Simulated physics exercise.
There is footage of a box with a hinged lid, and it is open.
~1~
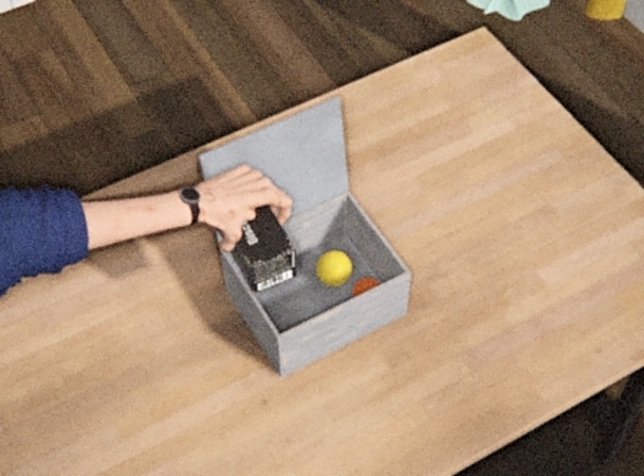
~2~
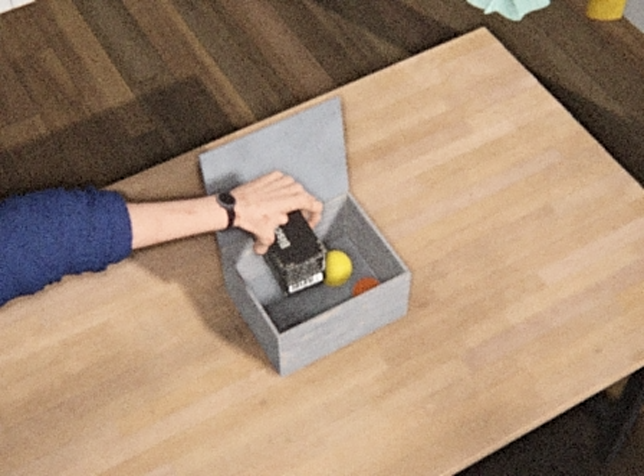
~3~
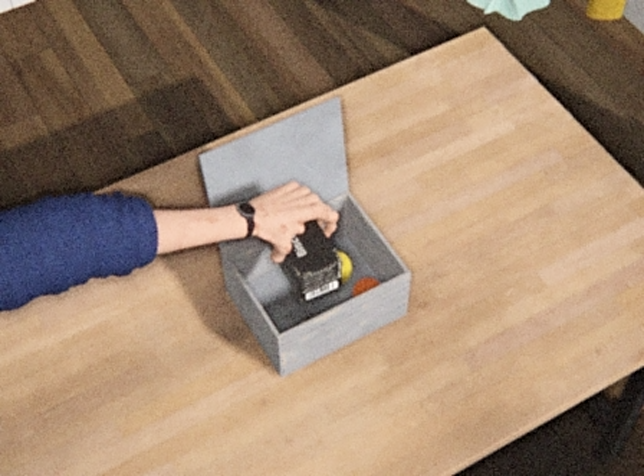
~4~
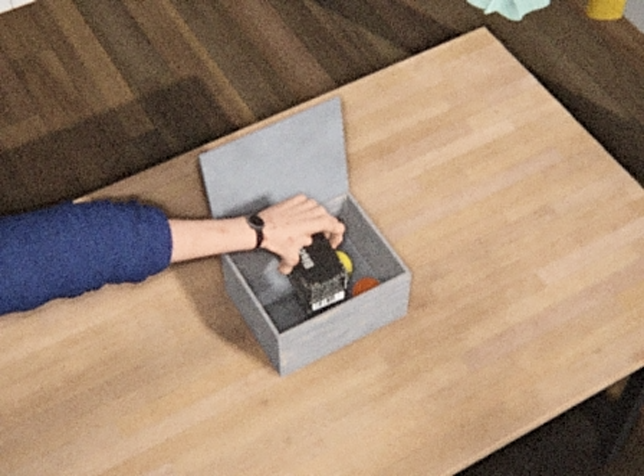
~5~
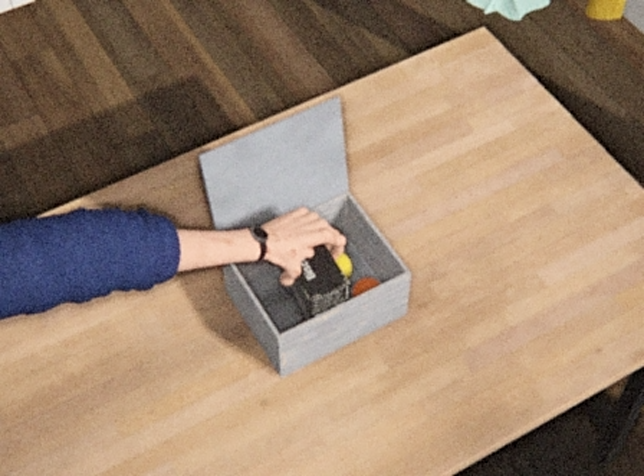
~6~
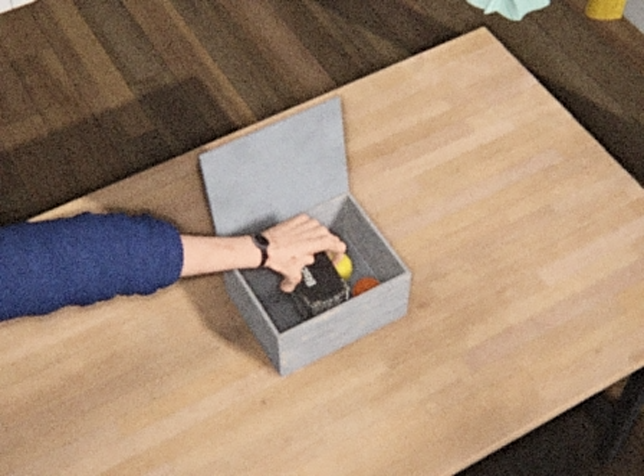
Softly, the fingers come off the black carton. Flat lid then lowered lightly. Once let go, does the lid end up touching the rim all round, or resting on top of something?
Lid unobstructed.
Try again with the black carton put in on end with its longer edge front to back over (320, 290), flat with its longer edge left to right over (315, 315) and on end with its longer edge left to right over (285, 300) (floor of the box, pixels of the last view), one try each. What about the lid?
Trial 1: Lid fully lowered. Trial 2: Lid fully lowered. Trial 3: Lid propped open.
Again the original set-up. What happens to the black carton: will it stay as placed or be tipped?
It keeps its pose.
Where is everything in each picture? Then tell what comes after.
Coming down; black carton (254, 237); yellow lemon (334, 269), in the first frame.
Coming down; black carton (285, 240), in the second frame.
Coming down; black carton (302, 249), in the third frame.
Coming down; black carton (308, 261), in the fourth frame.
Coming down; black carton (311, 272), in the fifth frame.
In place under the hand; black carton (311, 278), in the sixth frame.
Then, 0.30 s later than the last frame, black carton moved a little near (305, 300); yellow lemon moved a little.
Then, 1.40 s later than the last frame, lid 72° above the rim; black carton moved a little near (305, 300); yellow lemon moved a little.
Then, 1.80 s later than the last frame, lid 45° above the rim; black carton moved a little near (305, 300); yellow lemon moved a little.
Then, 2.20 s later than the last frame, lid 13° above the rim; black carton moved a little near (305, 300); yellow lemon moved a little.
When it is over, lid shut; moved from the start, black carton; the other 2 as before. End places, in pixels of the last picture, black carton near (305, 300).
